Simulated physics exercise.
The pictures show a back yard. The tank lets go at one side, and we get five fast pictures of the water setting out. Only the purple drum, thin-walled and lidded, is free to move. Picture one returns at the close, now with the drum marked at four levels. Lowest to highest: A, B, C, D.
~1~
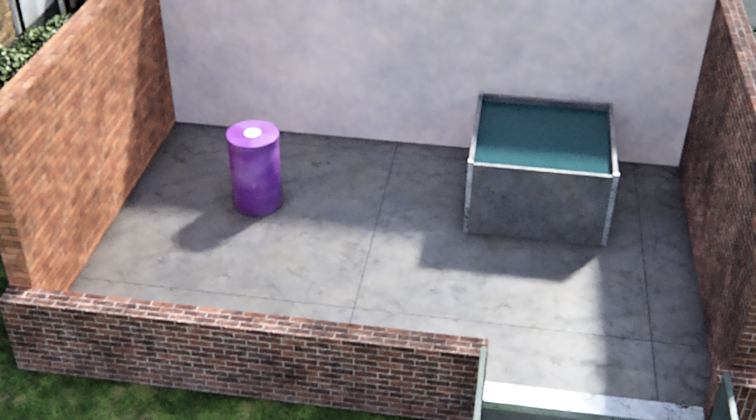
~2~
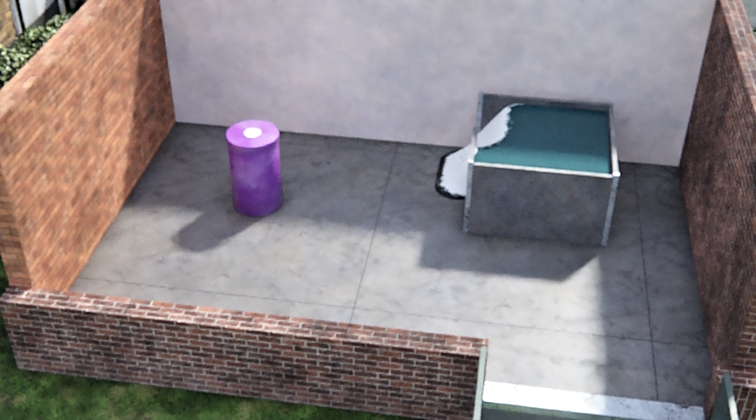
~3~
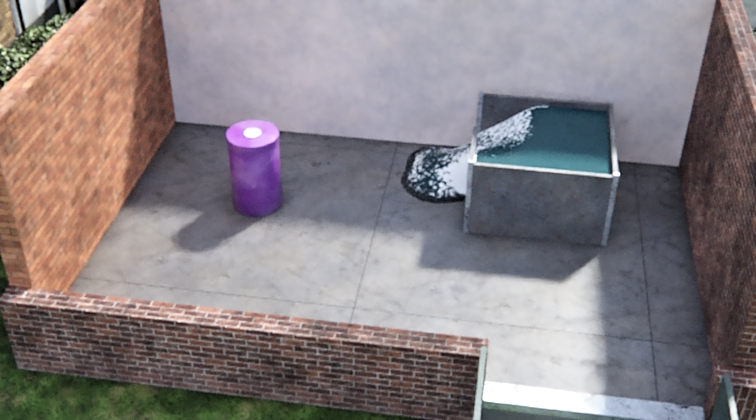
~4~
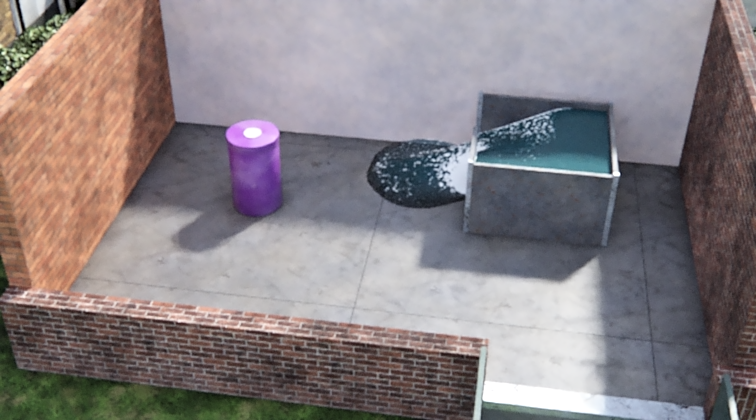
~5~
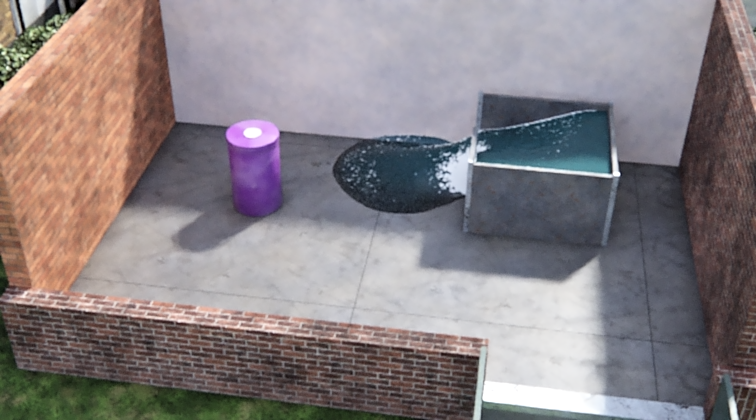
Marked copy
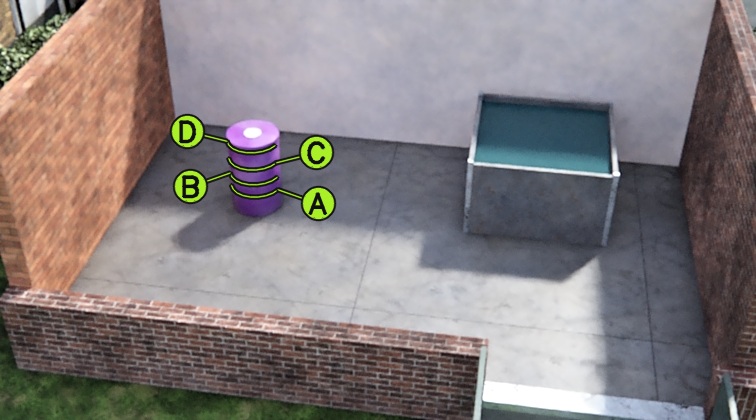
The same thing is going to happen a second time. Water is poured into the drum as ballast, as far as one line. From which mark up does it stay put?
A.
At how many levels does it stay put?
All of the four.
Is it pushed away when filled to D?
No, not at all.
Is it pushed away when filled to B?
No, that is safe.
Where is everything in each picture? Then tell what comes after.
In the first picture, lid of the purple drum at (252, 133); tank full, its middle at (543, 138); open gate at (600, 356).
In the second picture, 2 % of the ground wet, in view closest to the drum at (445, 181).
In the third picture, 4 % of the ground wet, in view closest to the drum at (415, 192).
In the fourth picture, 6 % of the ground wet, in view closest to the drum at (380, 182).
In the fifth picture, lid of the purple drum at (252, 133); 9 % of the ground wet, in view closest to the drum at (350, 189).
On the marked copy, A at (250, 197); B at (249, 184); C at (247, 169); D at (246, 152); from the bottom up A, B, C, D.
Choosing A, it does not move.
Choosing B, it does not move.
Choosing C, it does not move.
Choosing D, it does not move.
